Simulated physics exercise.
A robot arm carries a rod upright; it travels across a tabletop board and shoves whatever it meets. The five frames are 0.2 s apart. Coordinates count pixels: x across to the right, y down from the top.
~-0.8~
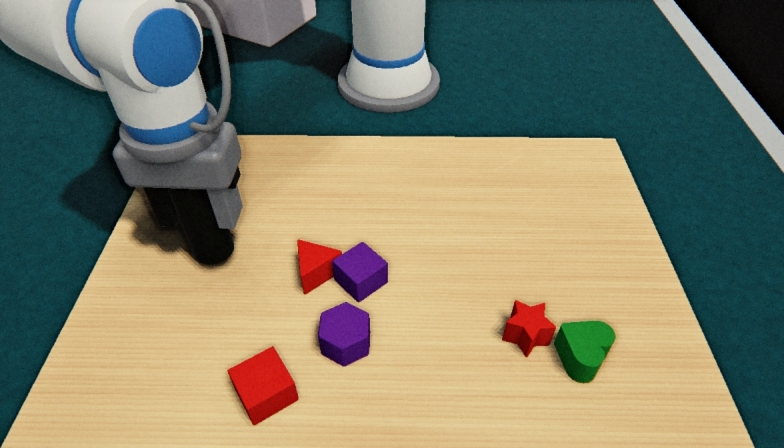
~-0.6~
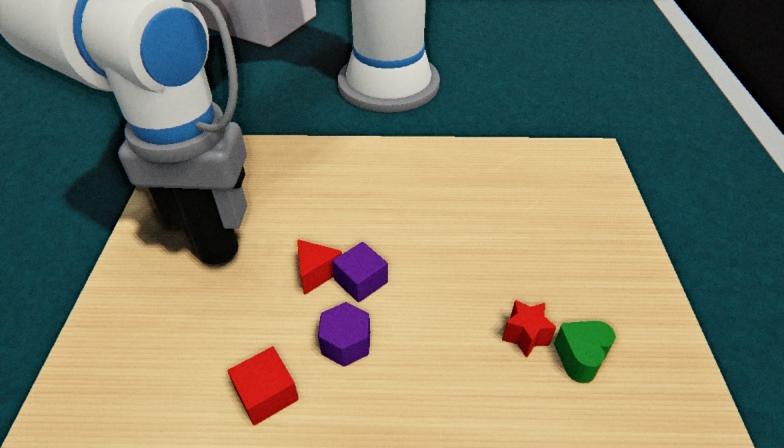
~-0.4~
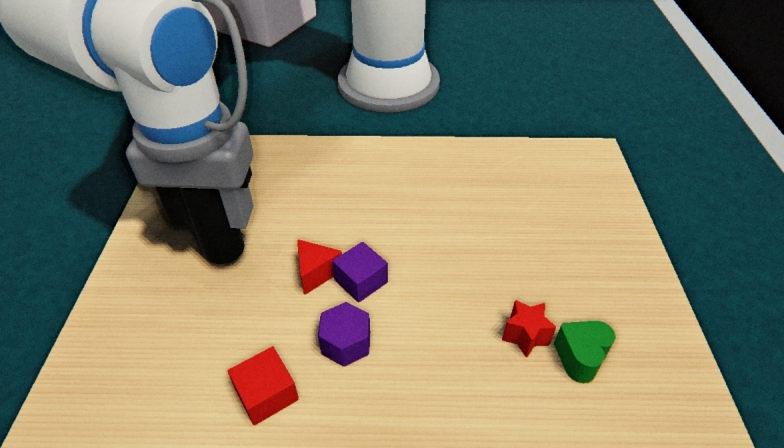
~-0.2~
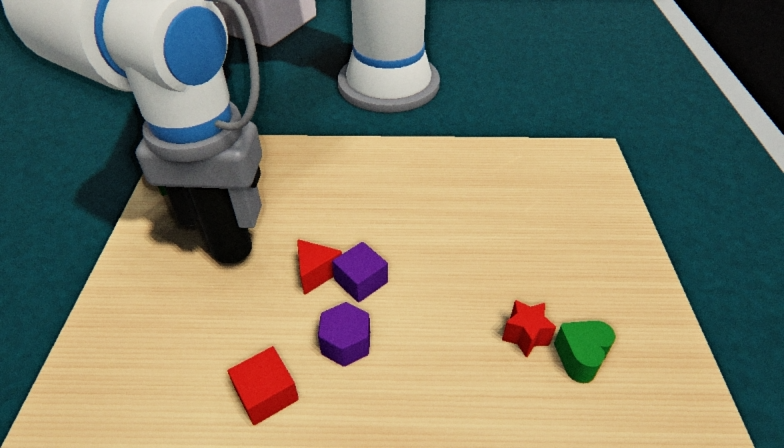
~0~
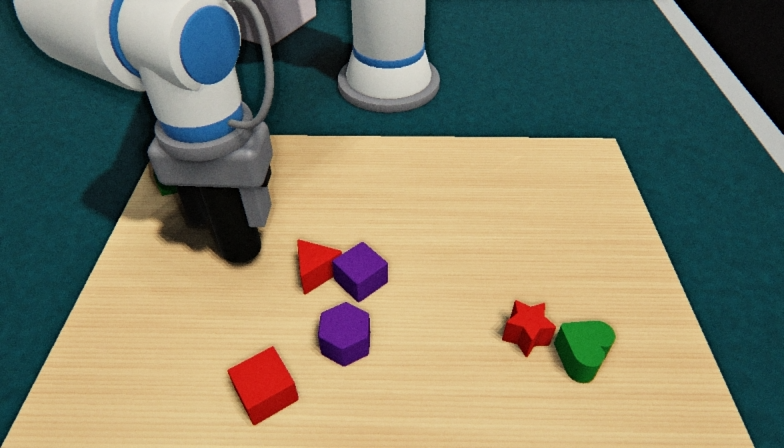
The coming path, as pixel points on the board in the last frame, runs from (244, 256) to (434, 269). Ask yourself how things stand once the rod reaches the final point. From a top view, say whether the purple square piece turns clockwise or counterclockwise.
Watching from overhead, you'd notice the purple square piece rotating counter-clockwise.
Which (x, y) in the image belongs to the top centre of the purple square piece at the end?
I expect it at (395, 286).
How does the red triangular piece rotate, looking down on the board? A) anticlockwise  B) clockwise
Correct choice: B.
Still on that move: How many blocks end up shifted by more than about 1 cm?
My forecast: 2.
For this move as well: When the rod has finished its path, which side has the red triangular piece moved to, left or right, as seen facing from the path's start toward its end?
Sideways shift: Right.
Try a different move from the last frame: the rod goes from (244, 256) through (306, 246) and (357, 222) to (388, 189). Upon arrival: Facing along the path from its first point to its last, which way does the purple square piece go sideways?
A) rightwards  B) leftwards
A: Rightwards.
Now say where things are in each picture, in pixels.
The first picture shows rod's lower end at (214, 250); red triangular piece at (313, 254); purple hexagonal block at (344, 324); purple square piece at (360, 261).
The second picture shows rod at (219, 250); blocks still.
The third picture shows rod at (225, 250); blocks still.
The fourth picture shows rod at (232, 249); blocks still.
The fifth picture shows rod at (242, 248); red triangular piece at (313, 254); purple hexagonal block at (344, 324); purple square piece at (360, 261).
The first path, step by step. One third of the way, rod at (306, 252); red triangular piece at (332, 260), turned 25° clockwise; purple square piece at (379, 272), turned 15° anticlockwise.
Two thirds of the way, rod at (370, 256); red triangular piece at (359, 274), turned 95° clockwise; purple square piece at (393, 284), turned 25° anticlockwise.
At the end, rod at (435, 261); red triangular piece at (360, 274), turned 100° clockwise; purple hexagonal block still; purple square piece at (395, 286), turned 25° anticlockwise.
